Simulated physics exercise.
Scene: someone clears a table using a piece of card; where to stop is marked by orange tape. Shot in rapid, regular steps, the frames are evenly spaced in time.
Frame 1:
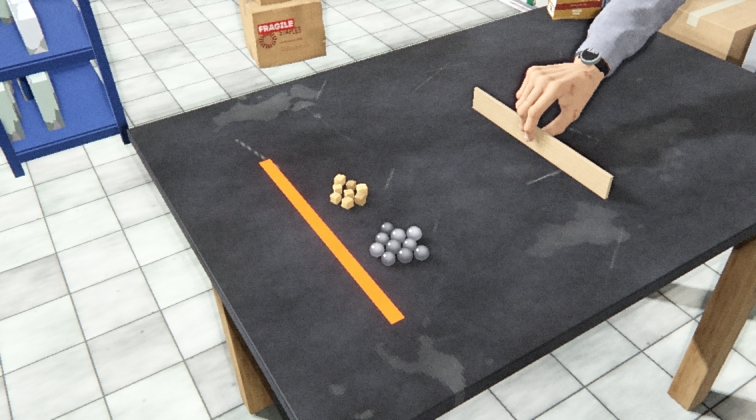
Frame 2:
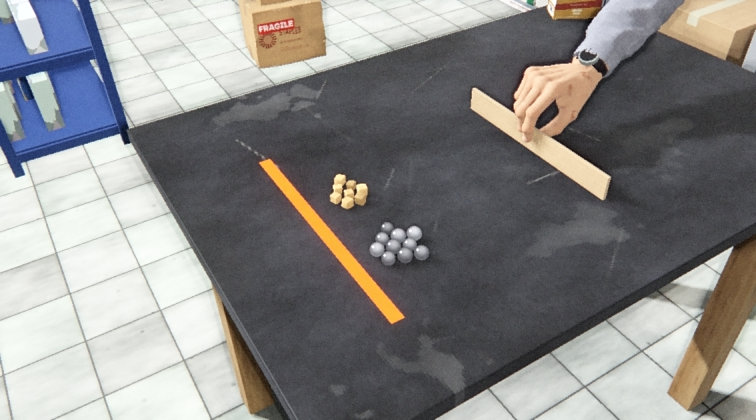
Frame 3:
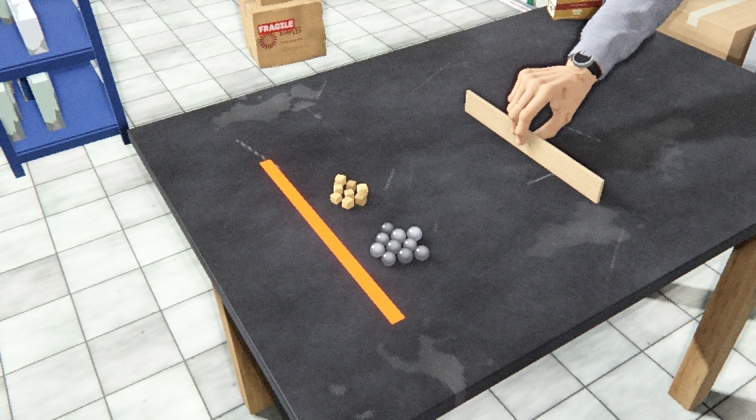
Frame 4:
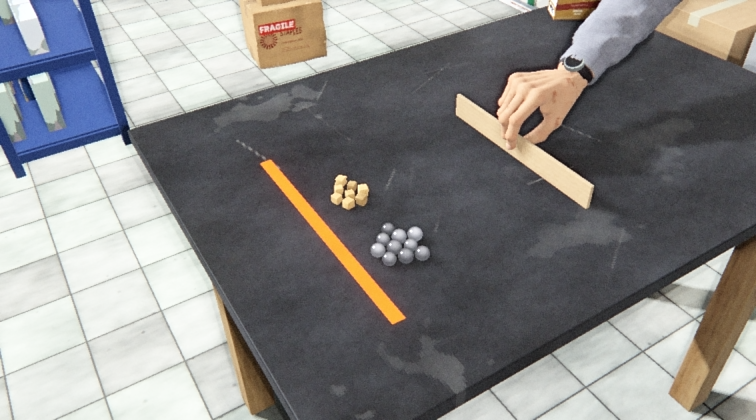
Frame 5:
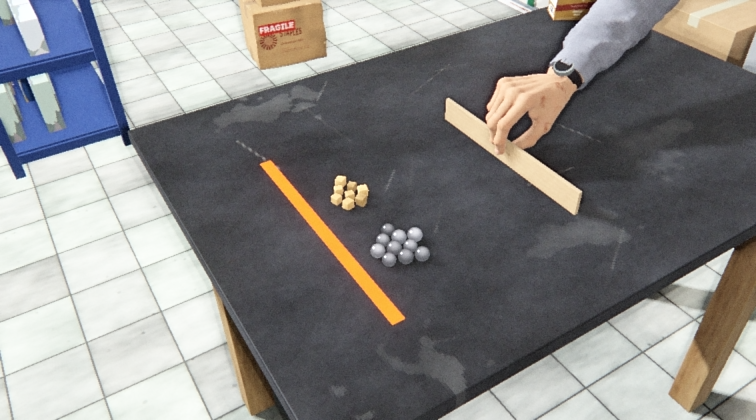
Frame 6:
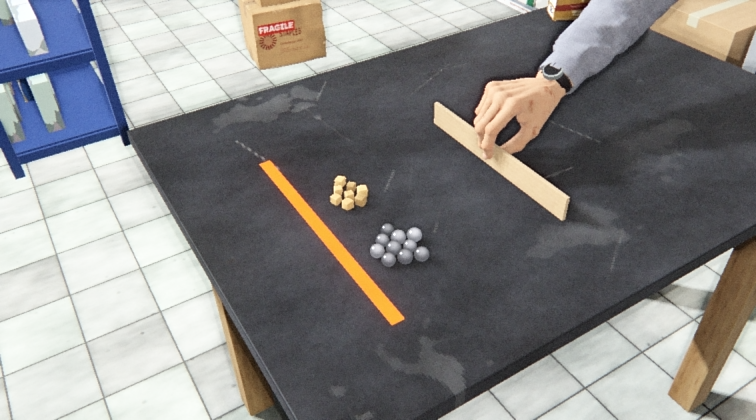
In a bright room with a white tiled floor, a dark, scuffed tabletop on wooden legs is seen from above at an angle. An orange strip of tape lies left of centre, with small pale wooden pieces and grey steel balls beside it, and blue shelving and cardboard boxes behind. A grey-sleeved hand wearing a watch slides an upright tan card leftward from the right, while the small pieces and the camera stay still.
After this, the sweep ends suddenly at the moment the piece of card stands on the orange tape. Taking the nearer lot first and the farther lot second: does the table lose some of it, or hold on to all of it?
In the end the nearer lot is partly lost; the farther lot is fully held.
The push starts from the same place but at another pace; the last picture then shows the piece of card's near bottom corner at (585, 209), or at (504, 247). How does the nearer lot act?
First place: It never goes over. Second place: It spills some off.
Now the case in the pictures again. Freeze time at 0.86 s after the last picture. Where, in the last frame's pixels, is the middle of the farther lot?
In the last picture's pixels, the middle is roughly at (284, 219).
Then, 0.42 s after the last picture, piece of card still moving, near (408, 179); nearer lot all on the table, its front near (377, 251); farther lot all on the table, its front near (336, 199).
Then, 0.86 s after the last picture, piece of card stopped at the orange tape; nearer lot all on the table, its front near (327, 304); farther lot all on the table, its front near (281, 224).
Then, 1.14 s after the last picture, piece of card stopped at the orange tape; nearer lot all on the table, its front near (232, 277); farther lot all on the table, its front near (278, 225).
At rest, piece of card stopped at the orange tape; nearer lot all over the edge; farther lot all on the table, its front near (278, 225).
